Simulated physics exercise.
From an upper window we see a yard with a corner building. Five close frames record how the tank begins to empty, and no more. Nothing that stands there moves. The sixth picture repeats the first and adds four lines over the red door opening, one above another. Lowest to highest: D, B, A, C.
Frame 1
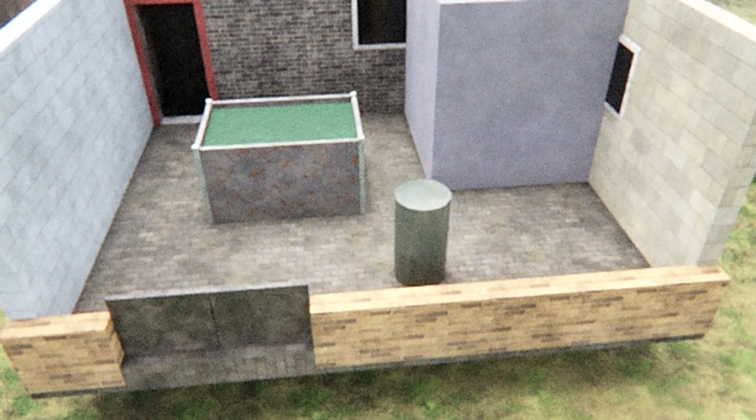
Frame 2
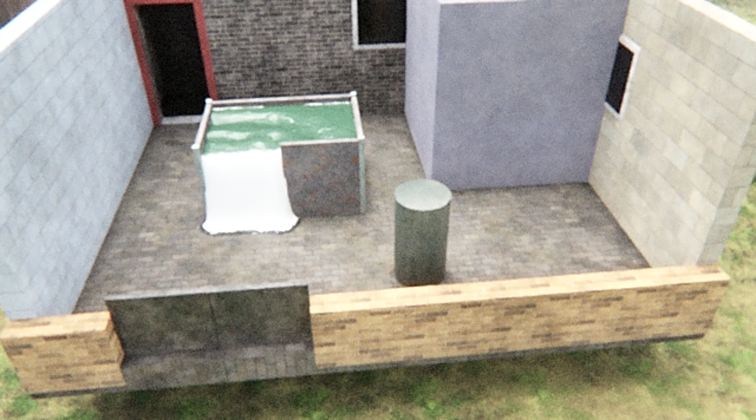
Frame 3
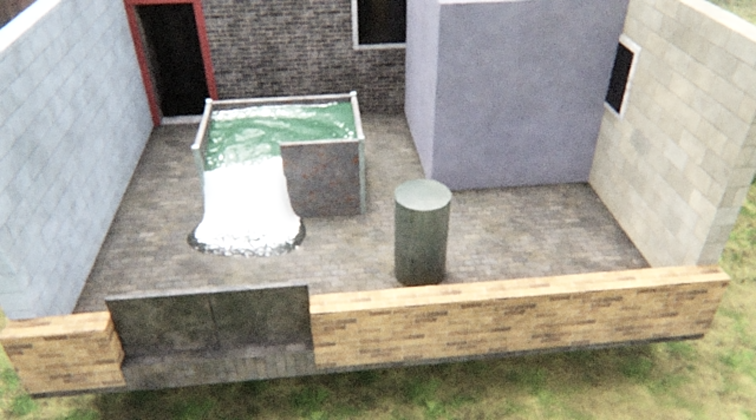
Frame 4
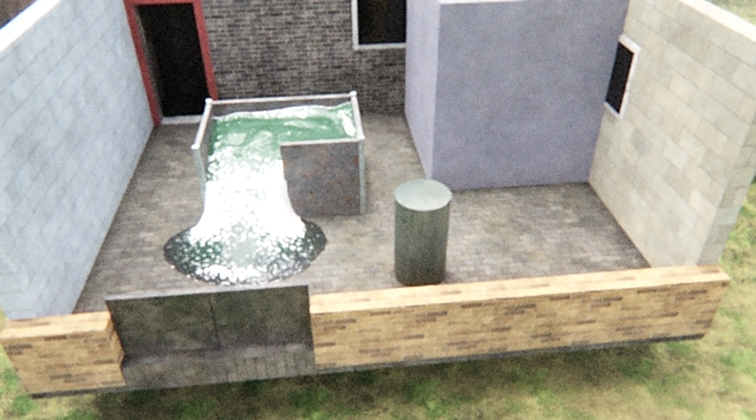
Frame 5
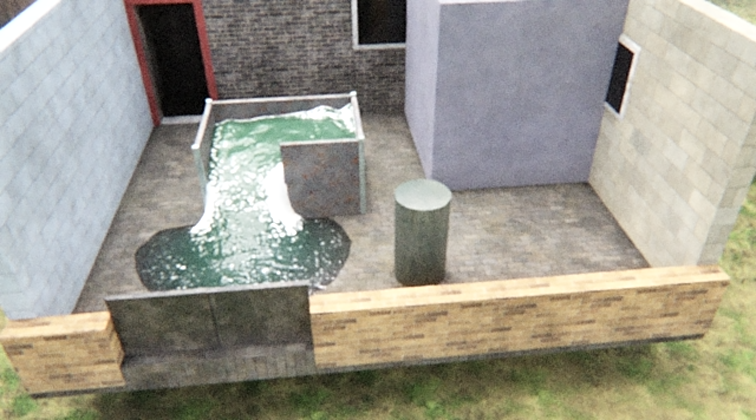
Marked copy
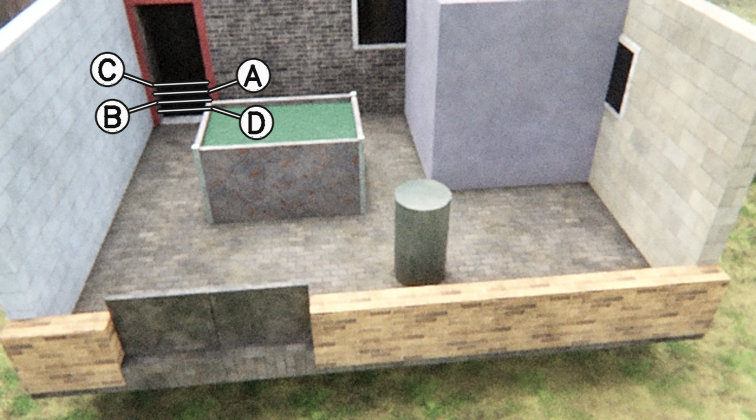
A walled, paved yard with a pale purple corner building at the back right is seen from a fixed upper window. A stone-sided tank of green water stands near a red-framed doorway at the back left, with a grey-green cylinder right of centre and a dark gate in the tan front wall. The tank's front left side opens and water pours out, foaming white, then spreads across the paving in a widening green pool.
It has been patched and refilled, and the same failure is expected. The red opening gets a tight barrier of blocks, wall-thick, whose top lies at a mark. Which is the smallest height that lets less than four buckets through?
D.
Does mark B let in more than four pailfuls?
No, that is safe.
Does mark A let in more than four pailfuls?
No, that is safe.
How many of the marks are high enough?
All of the four.
On the marked copy, A at (181, 92); B at (183, 101); C at (180, 83); D at (185, 109); from the bottom up D, B, A, C.
With A, nothing gets over.
With B, nothing gets over.
With C, nothing gets over.
With D, a splash gets over, under a bucket.
